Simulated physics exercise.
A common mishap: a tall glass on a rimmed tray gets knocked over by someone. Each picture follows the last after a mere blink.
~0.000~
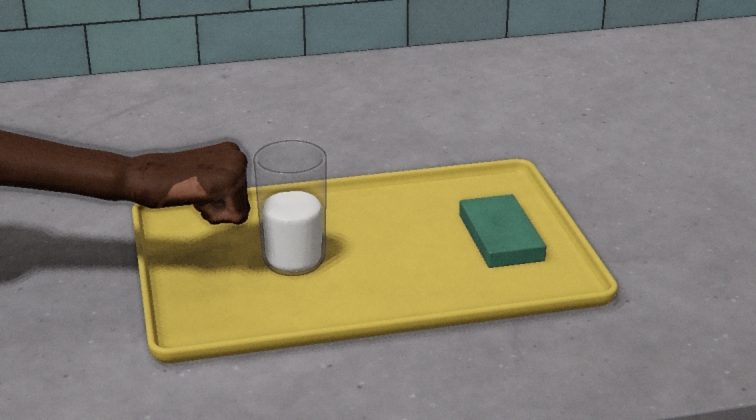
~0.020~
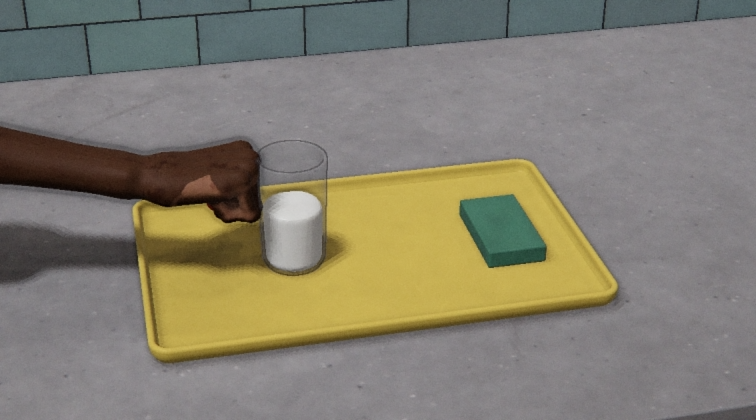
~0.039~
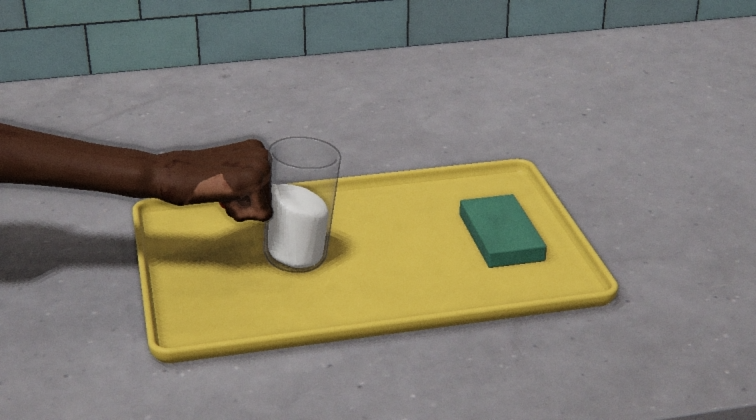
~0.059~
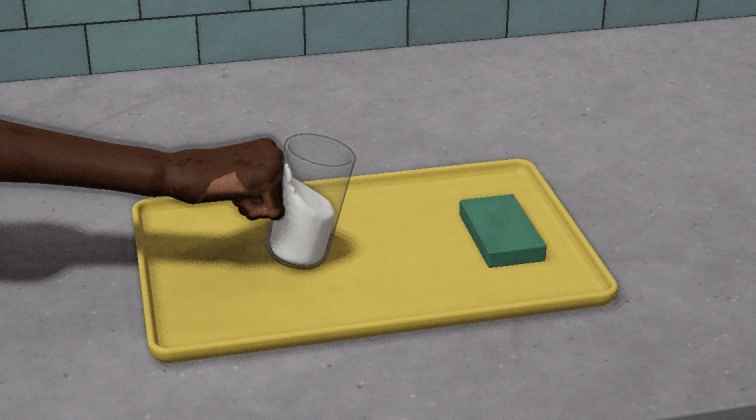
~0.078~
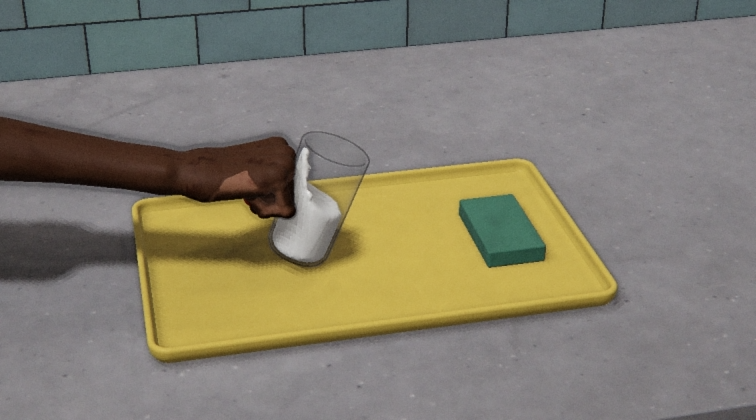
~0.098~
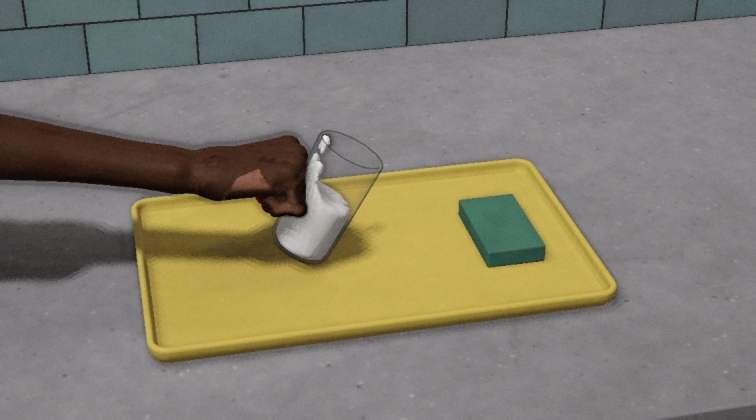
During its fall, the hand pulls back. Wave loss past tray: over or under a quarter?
Under.
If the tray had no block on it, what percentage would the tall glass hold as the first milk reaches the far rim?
About 65 per cent.
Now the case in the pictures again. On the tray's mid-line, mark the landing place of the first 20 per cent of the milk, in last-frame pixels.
I'd mark it somewhere close to pixel (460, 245).
A moment on, the tall glass lies on its side and 99 per cent is in the glass, 0 on the tray and 1 above or beyond its rim.
Next, the tall glass lies on its side and 61 per cent is in the glass, 23 on the tray and 16 above or beyond its rim.
Then the tall glass lies on its side and 31 per cent is in the glass, 47 on the tray and 23 above or beyond its rim.
Later the tall glass lies on its side and 16 per cent is in the glass, 69 on the tray and 14 above or beyond its rim.
At rest 86 per cent is held by tray and glass, 14 is off the tray.
